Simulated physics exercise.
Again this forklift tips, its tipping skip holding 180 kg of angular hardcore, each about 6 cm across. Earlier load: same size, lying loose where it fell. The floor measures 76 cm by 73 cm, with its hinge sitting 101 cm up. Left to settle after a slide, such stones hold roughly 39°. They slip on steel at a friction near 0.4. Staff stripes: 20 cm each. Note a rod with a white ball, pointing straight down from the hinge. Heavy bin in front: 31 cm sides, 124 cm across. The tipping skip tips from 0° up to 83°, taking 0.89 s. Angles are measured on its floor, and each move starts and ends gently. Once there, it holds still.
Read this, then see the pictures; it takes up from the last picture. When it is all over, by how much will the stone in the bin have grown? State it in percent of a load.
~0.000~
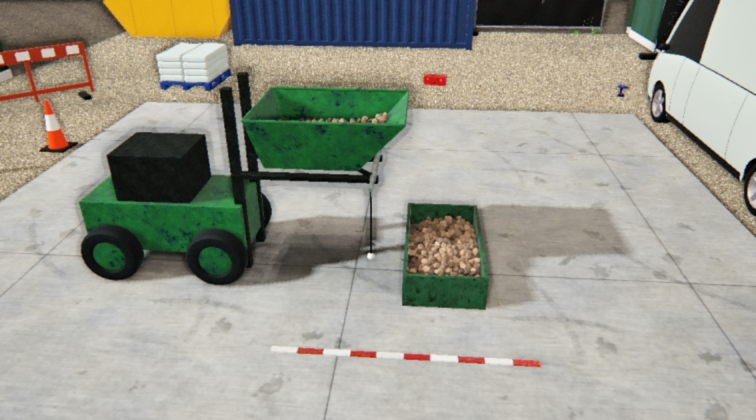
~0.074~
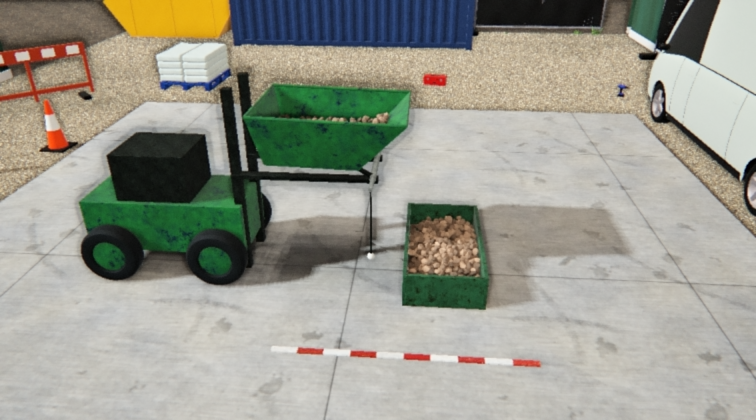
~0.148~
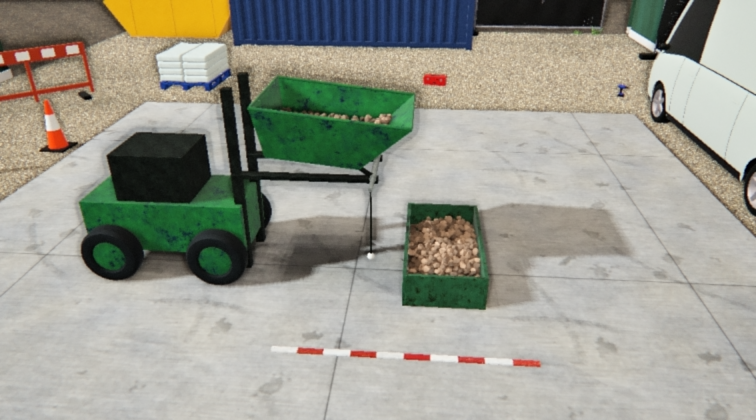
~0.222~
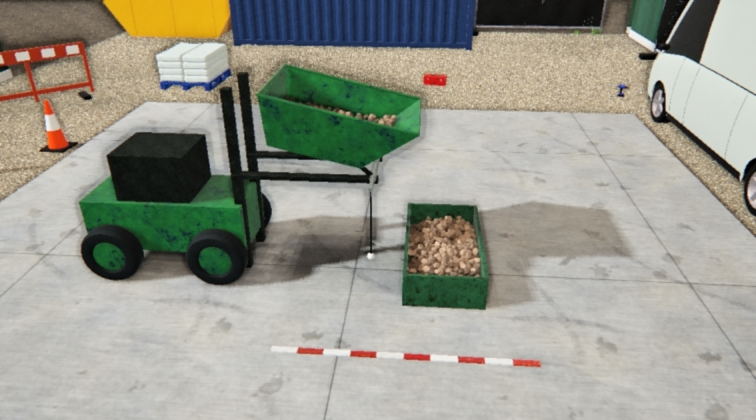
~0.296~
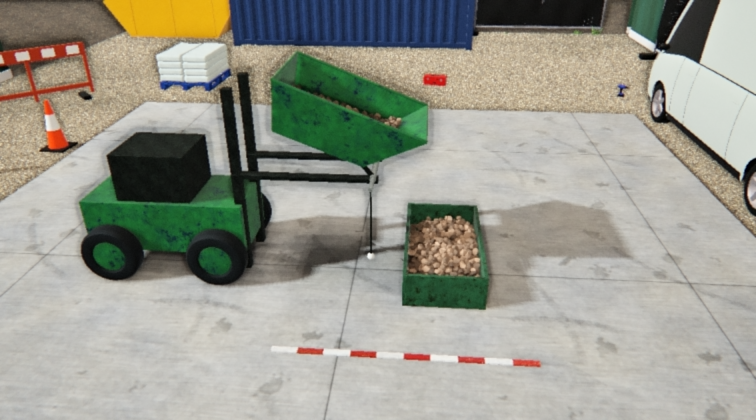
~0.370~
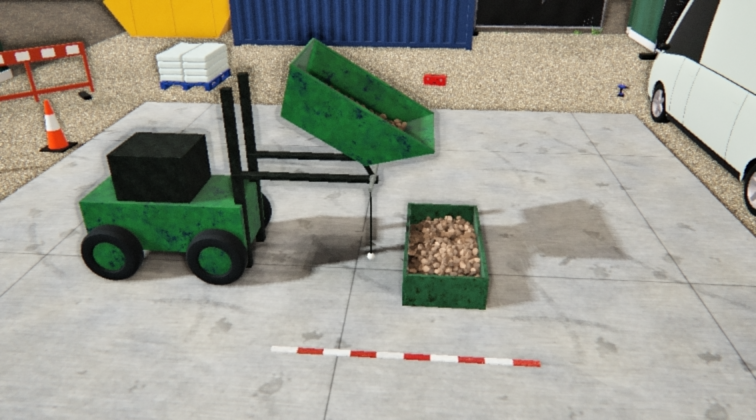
By roughly 33 per cent of a load.
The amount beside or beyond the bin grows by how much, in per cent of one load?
About 65 percent.
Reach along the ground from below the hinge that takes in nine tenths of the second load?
Ahead of it by roughly 170 cm.
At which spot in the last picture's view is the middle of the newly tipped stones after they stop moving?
Roughly pixel (504, 263) in the last view.
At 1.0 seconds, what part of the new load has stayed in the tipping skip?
Around 85 in a hundred.
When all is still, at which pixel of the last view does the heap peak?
The top of the heap sits near (472, 234).
After 0.7 s the floor is at 70°; in per cent of one load, 100 in the tipping skip, 100 in the bin; the foremost stones are at (473, 246).
After 1.0 s the floor is at 83°; in per cent of one load, 83 in the tipping skip, 117 in the bin; the foremost stones are at (473, 243).
After 1.3 s the floor is at 83°; in per cent of one load, 5 in the tipping skip, 141 in the bin, 54 beside or beyond the bin; the foremost stones are at (560, 272).
After 3.6 s the floor is at 83°; in per cent of one load, 0 in the tipping skip, 133 in the bin, 67 beside or beyond the bin; the foremost stones are at (701, 286). Net gain in the bin, 33.
